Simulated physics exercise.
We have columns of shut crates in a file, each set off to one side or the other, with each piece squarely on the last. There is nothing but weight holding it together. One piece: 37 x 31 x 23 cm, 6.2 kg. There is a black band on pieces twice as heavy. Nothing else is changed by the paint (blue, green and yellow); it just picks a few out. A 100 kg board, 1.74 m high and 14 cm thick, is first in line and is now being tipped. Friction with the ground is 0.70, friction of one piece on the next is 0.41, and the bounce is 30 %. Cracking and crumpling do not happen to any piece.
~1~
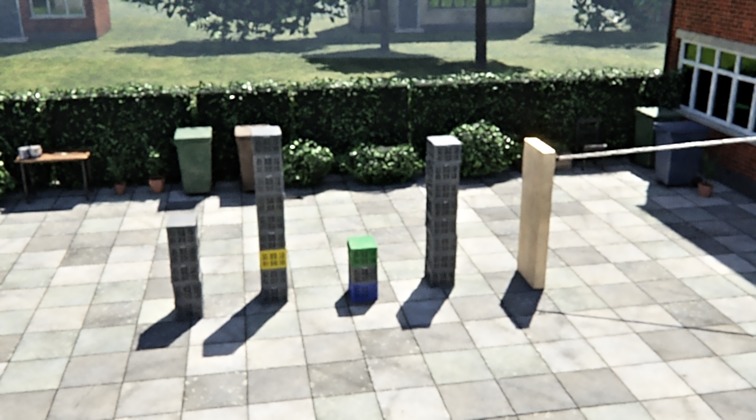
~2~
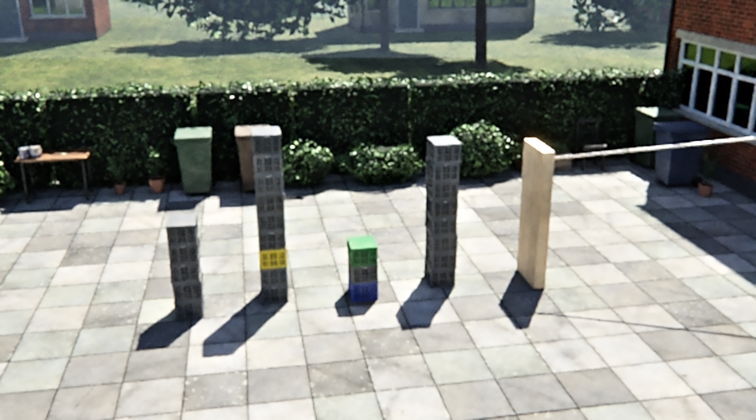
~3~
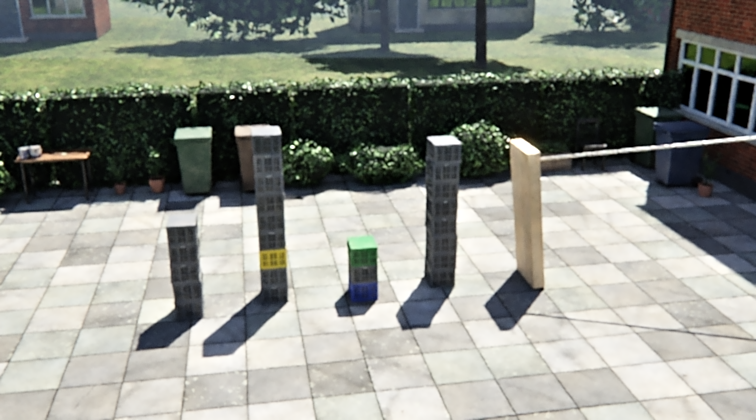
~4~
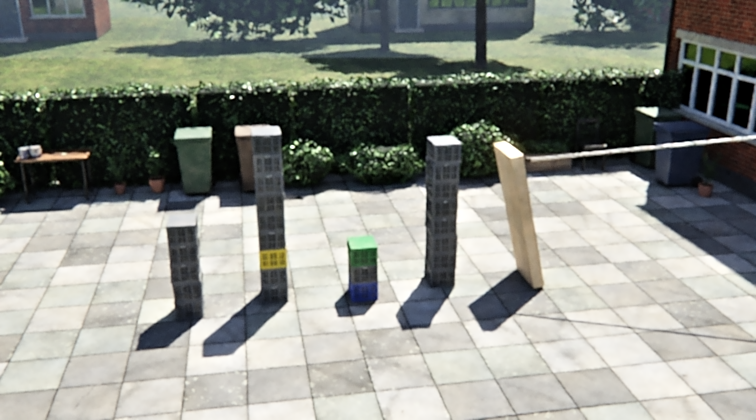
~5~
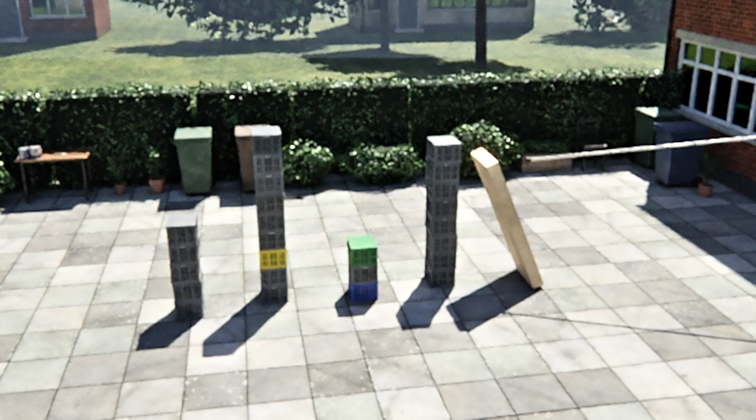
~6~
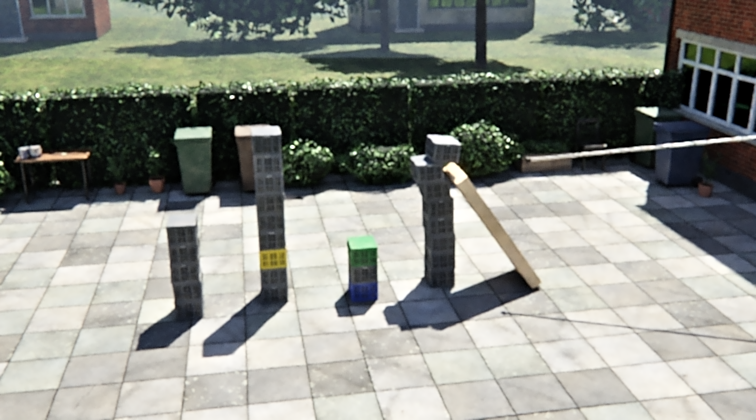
A tall pale wooden board stands at the right of a row of four crate stacks on a sunlit paved yard, seen from a raised, still viewpoint with a hedge behind. Three stacks are dark grey, one with a yellow band, and a short one is green over blue. A pole from the right pushes the board leftward, then halts as the board leans on and knocks the nearest grey stack's upper crates askew.
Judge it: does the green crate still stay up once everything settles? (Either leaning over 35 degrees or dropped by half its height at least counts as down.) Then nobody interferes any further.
Once it settles, the piece is down.
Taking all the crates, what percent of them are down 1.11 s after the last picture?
40 per cent.
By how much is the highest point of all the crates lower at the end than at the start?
0 cm.
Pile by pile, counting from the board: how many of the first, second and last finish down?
Counts: First 8; second 2; last 0.
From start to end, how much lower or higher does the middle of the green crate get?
Its middle finishes around 40 cm lower.
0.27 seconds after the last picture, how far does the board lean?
At that time it leans about 55°.
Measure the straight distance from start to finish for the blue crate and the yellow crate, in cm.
Blue: About 10 cm, yellow: About 10 cm.
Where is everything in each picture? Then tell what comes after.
In the first frame (places mark the middle of the side facing us), pole end (558, 159) 12 cm short, board 0° from upright; green crate (365, 257); yellow crate (274, 259); blue crate (365, 292); the rest undisturbed.
Pole end 6 mm in, board 0° from upright; green crate (365, 257), in the second frame.
Pole end 13 cm in, board 6° from upright; green crate (365, 257); the rest undisturbed, in the third frame.
Pole end (530, 161) 23 cm in, stopped, board 13° from upright; green crate (365, 257); the rest undisturbed, in the fourth frame.
Pole end (530, 161) 23 cm in, stopped, board 23° from upright; green crate (365, 257); the rest undisturbed, in the fifth frame.
Pole end (530, 161) 23 cm in, stopped, board 36° from upright; green crate (365, 257); yellow crate (274, 259); blue crate (365, 292); steepest lean 6°, the crate at (447, 153); 6 disturbed, none down, in the sixth frame.
Then, 0.27 s after the last picture, board 53° from upright; 2 of the 25 crates down; green crate unmoved.
Then, 0.55 s after the last picture, board 73° from upright; 8 of the 25 crates down; green crate shifted 19 cm.
Then, 1.11 s after the last picture, board 84° from upright; 10 of the 25 crates down; green crate on its side; yellow crate shifted 9 cm.
At rest, board 90° from upright; 10 of the 25 crates down; green crate on its side; yellow crate shifted 9 cm; blue crate shifted 10 cm. As the last picture would show them, middles, green crate near (296, 293), yellow crate near (265, 254).
